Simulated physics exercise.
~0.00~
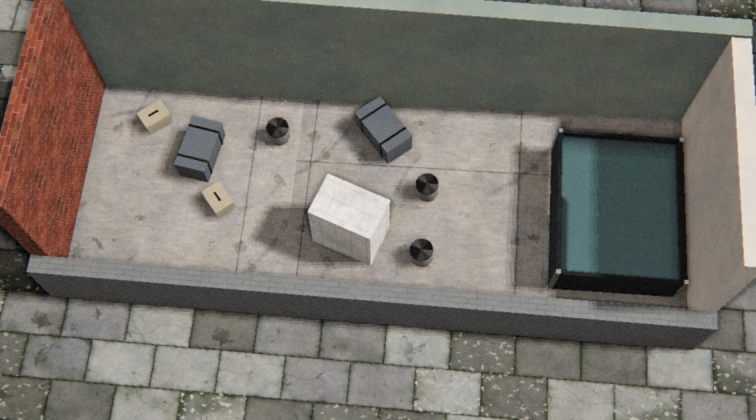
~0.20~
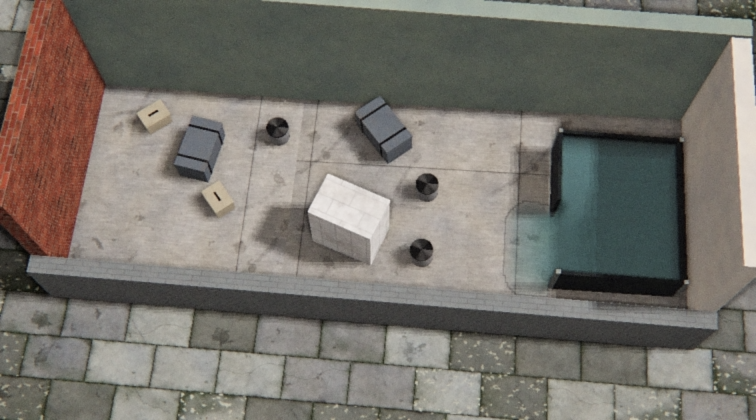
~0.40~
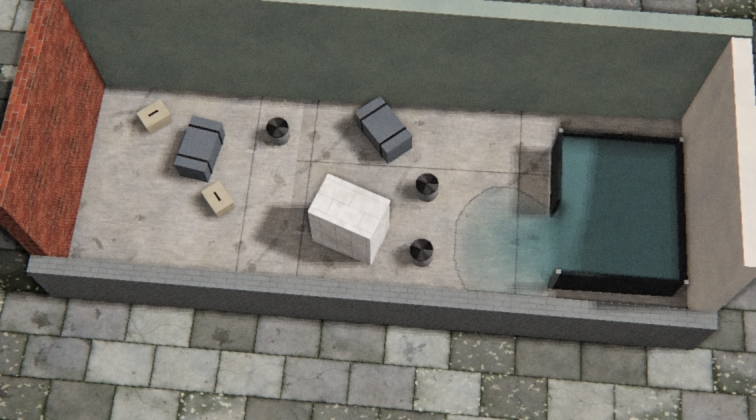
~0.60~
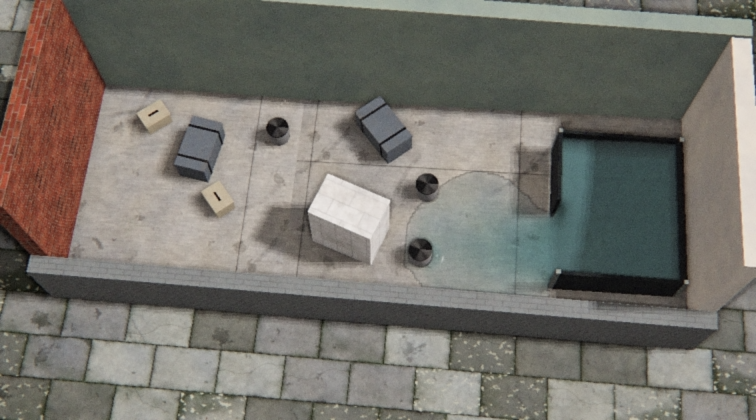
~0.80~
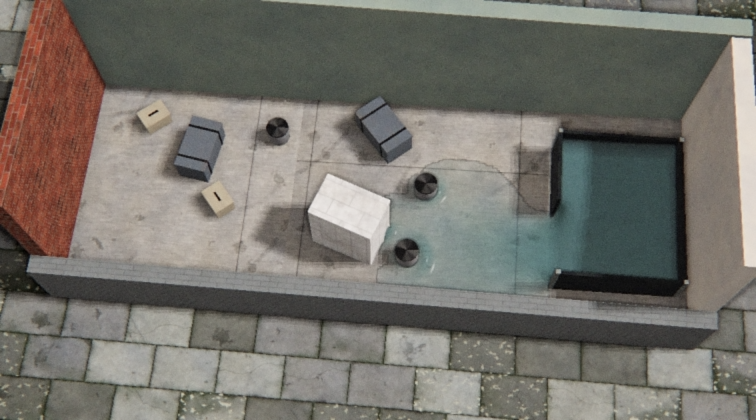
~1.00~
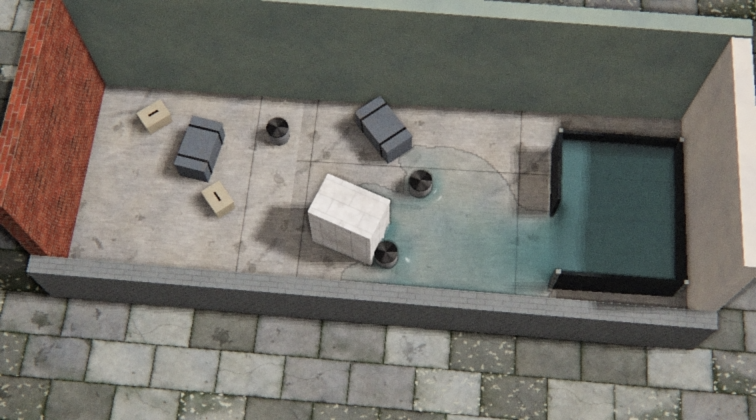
In this clip, water pours through an opening in the left side of a dark tank and spreads leftward across a walled concrete floor, pushing the nearer of two dark pails left beside a white block, while the other shifts slightly.
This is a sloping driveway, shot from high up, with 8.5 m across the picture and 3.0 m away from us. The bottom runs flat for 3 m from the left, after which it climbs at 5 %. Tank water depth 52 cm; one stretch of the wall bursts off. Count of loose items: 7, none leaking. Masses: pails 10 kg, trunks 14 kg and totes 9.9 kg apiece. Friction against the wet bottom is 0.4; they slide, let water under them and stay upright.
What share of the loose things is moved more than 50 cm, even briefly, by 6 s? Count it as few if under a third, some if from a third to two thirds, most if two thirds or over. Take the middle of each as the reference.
Most.
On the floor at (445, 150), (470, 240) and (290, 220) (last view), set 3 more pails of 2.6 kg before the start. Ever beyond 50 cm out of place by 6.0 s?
Taking them in order, the first is below the mark, the second above the mark and the third above the mark.
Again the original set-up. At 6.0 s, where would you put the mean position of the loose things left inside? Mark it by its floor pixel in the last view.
It sits at about (157, 174).
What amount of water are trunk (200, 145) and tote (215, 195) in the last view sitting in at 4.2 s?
Around 20 cm and 12 cm.
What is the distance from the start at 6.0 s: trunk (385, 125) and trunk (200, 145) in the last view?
250 cm, 140 cm.
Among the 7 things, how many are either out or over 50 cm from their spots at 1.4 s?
By that time the total stands at 1.
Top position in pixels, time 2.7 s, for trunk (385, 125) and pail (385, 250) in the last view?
Around (334, 102) and (139, 216).
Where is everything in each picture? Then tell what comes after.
A pail at (423, 250) rests on the ground; a pail at (428, 184) rests on the ground; water covers 3.1 m2; 0 of 7 have shifted, in the first picture.
A pail at (423, 250), on the bottom; a pail at (428, 184), on the bottom; water covers 3.9 m2; 0 of 7 have shifted, in the second picture.
A pail at (423, 250) rests on the ground; a pail at (428, 184), on the bottom; 5.1 m2 under water; 0 of 7 have shifted, in the third picture.
A pail at (421, 249), on the bottom; a pail at (428, 184), on the bottom; water covers 6.2 m2; 0 of 7 have shifted, in the fourth picture.
A pail at (408, 250) rests on the ground, 20 cm from its start; a pail at (427, 183), on the bottom; 7.1 m2 under water; 1 of 7 have shifted, in the fifth picture.
A pail at (387, 252) rests on the ground, 48 cm from its start; a pail at (422, 180) rests on the ground, 10 cm from its start; 7.9 m2 under water; 2 of 7 have shifted, in the sixth picture.
After 1.4 s 1 of 7 are over 50 cm from their spots; 1 afloat.
After 2.7 s 4 of 7 are over 50 cm from their spots; 0 afloat.
After 4.2 s 7 of 7 are over 50 cm from their spots; 5 afloat.
After 6.0 s 6 of 7 are over 50 cm from their spots, and 7 have been at some point; 7 afloat.
